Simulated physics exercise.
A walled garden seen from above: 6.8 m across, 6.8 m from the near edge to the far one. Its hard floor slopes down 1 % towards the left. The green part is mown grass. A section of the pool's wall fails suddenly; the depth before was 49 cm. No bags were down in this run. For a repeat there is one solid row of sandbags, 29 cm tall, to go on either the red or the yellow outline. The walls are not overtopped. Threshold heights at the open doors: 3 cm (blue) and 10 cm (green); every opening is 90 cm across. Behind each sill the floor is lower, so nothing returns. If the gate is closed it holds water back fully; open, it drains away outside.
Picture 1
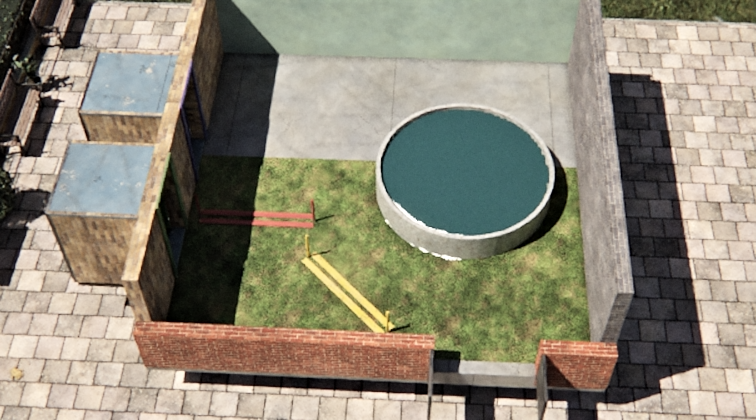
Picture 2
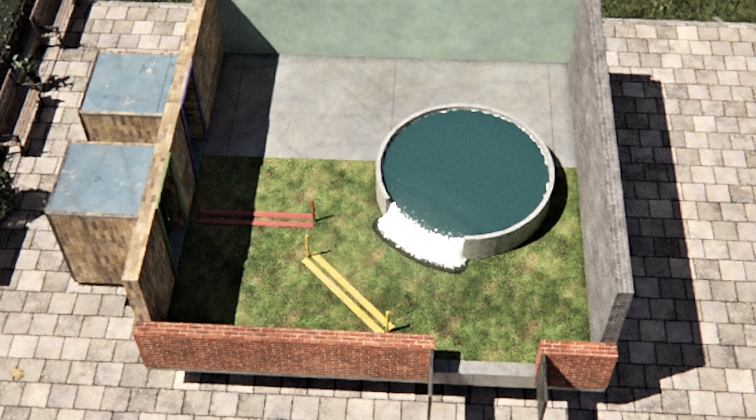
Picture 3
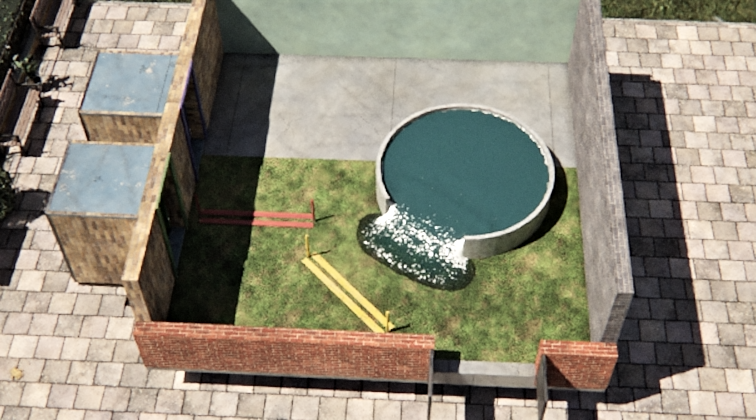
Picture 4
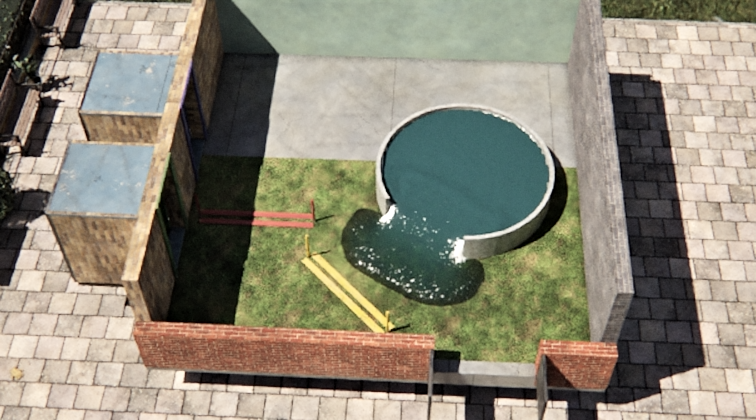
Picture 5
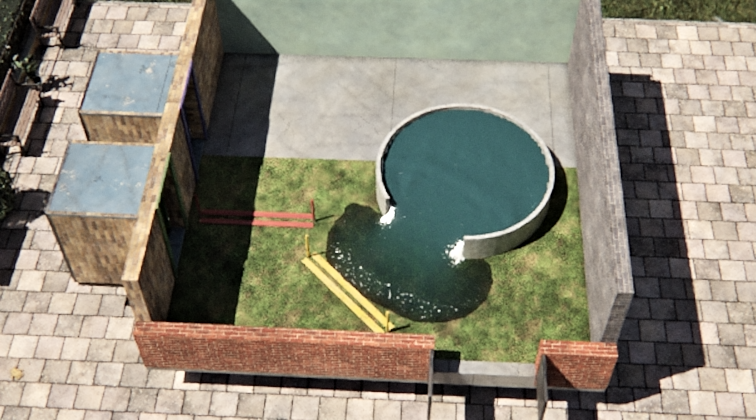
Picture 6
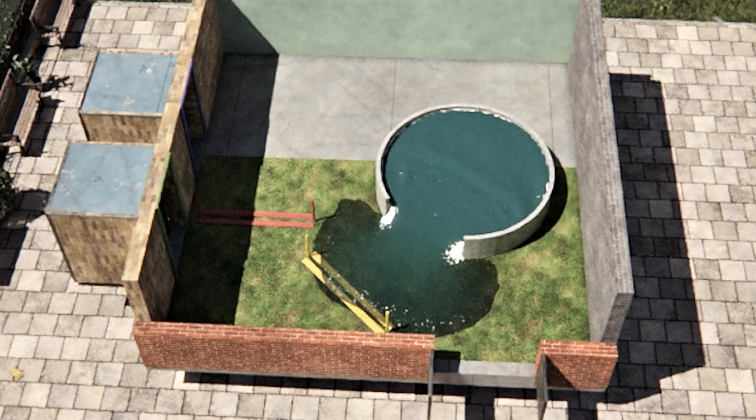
In a walled garden seen from above, a round pool of dark water sits on mown grass near a red and a yellow outline. Part of the pool's near wall gives way and white, foaming water bursts out, then spreads across the grass as a darkening, widening puddle that reaches the yellow outline.
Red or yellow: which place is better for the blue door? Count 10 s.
The red mark.
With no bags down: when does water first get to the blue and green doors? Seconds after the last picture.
Blue 4.0 s, green 2.6 s.
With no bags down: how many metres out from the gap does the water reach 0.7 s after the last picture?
Some 2.6 m out.
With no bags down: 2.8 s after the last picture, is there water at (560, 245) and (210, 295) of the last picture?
In turn: Still dry, under water.
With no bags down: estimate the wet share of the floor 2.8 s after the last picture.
Some 40 per cent of it.
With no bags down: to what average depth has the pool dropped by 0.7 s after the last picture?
Some 38 cm.
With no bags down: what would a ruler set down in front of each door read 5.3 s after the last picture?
Depths in cm: Blue 7, green 15.
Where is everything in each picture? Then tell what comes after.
The first picture shows still water, 49 cm deep, in the pool at (465, 171).
In the second picture, water pours out at (420, 239) and has run 0.9 m, to (377, 223); typically 7 cm deep outside, 49 cm at the pool's back.
In the third picture, water pours out at (419, 240) and has run 1.1 m, to (463, 284); typically 8 cm deep outside, 49 cm at the pool's back.
In the fourth picture, the front is at (459, 299), 1.3 m from the gap at (419, 241); 2.2 m2 of floor is under water; 49 cm left at the back of the pool.
In the fifth picture, water pours out at (419, 240) and has run 1.5 m, to (470, 308); typically 6 cm deep outside, 49 cm at the pool's back.
In the sixth picture, water pours out at (419, 240) and has run 1.8 m, to (320, 275); typically 5 cm deep outside, 48 cm at the pool's back.
Then, 0.7 s after the last picture water covers 20 % of the floor and is deepest (28 cm) near (414, 247) in the run without bags; in at the blue door, 0 L with no bags, 0 L with the row on red, 0 L on yellow.
Then, 1.5 s after the last picture water covers 30 % of the floor and is deepest (26 cm) near (414, 247) in the run without bags; in at the blue door, 0 L with no bags, 0 L with the row on red, 0 L on yellow.
Then, 2.8 s after the last picture water covers 40 % of the floor and is deepest (29 cm) near (161, 347) in the run without bags; in at the blue door, 0 L with no bags, 0 L with the row on red, 0 L on yellow.
Then, 5.3 s after the last picture water covers 60 % of the floor and is deepest (17 cm) near (161, 347) in the run without bags; in at the blue door, 5 L with no bags, 1 L with the row on red, 18 L on yellow.
Then, 9.3 s after the last picture water covers 85 % of the floor and is deepest (12 cm) near (161, 347) in the run without bags; in at the blue door, 45 L with no bags, 3 L with the row on red, 48 L on yellow.
